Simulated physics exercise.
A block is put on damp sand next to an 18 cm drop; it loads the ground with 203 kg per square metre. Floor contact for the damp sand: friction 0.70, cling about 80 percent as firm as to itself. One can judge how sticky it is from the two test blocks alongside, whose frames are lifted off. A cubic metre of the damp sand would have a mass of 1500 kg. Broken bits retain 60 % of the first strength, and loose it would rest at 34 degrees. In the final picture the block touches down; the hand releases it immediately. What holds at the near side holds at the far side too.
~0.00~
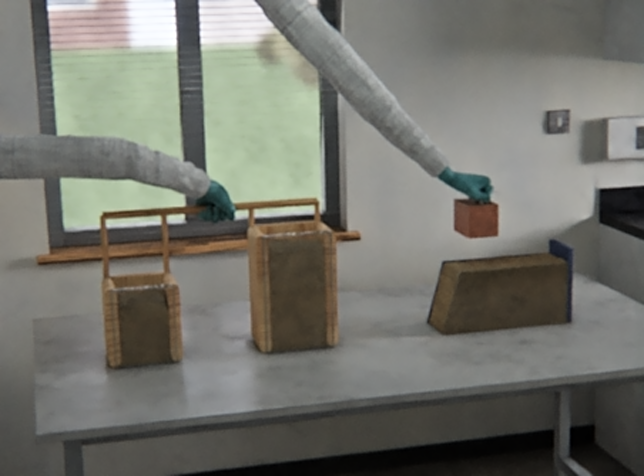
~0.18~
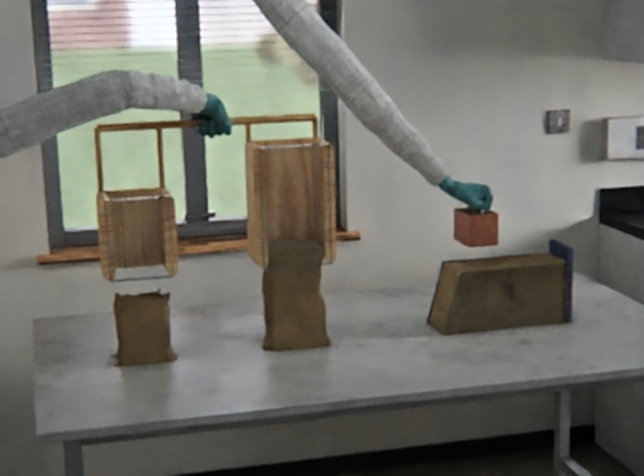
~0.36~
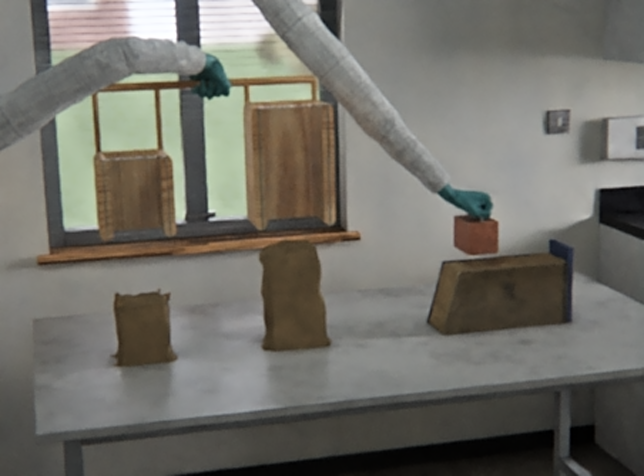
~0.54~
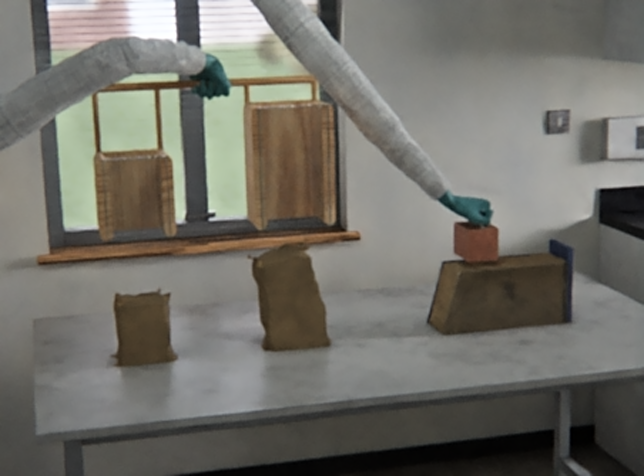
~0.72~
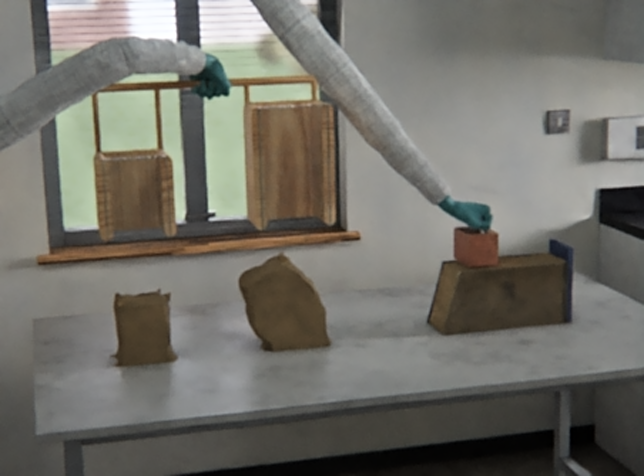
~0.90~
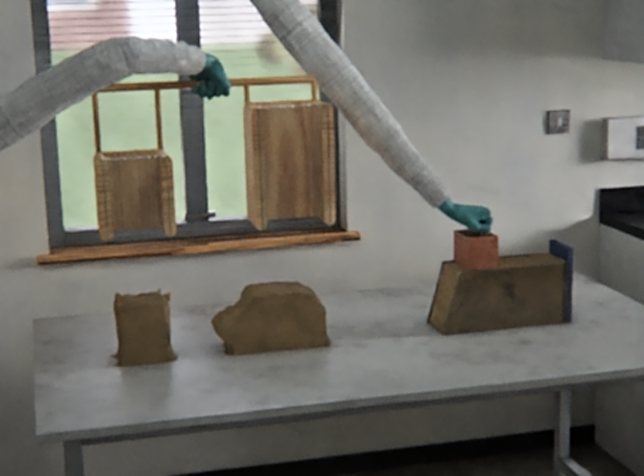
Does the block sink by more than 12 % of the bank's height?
No.
After 1.04 s, the block is down by 1 % of the bank's height and stands upright.
After 1.20 s, the block is down by 1 % of the bank's height and stands upright.
After 1.37 s, the block is down by 1 % of the bank's height and stands upright.
After 1.53 s, the block is down by 1 % of the bank's height and stands upright.
After 1.62 s, the block is down by 1 % of the bank's height and stands upright.
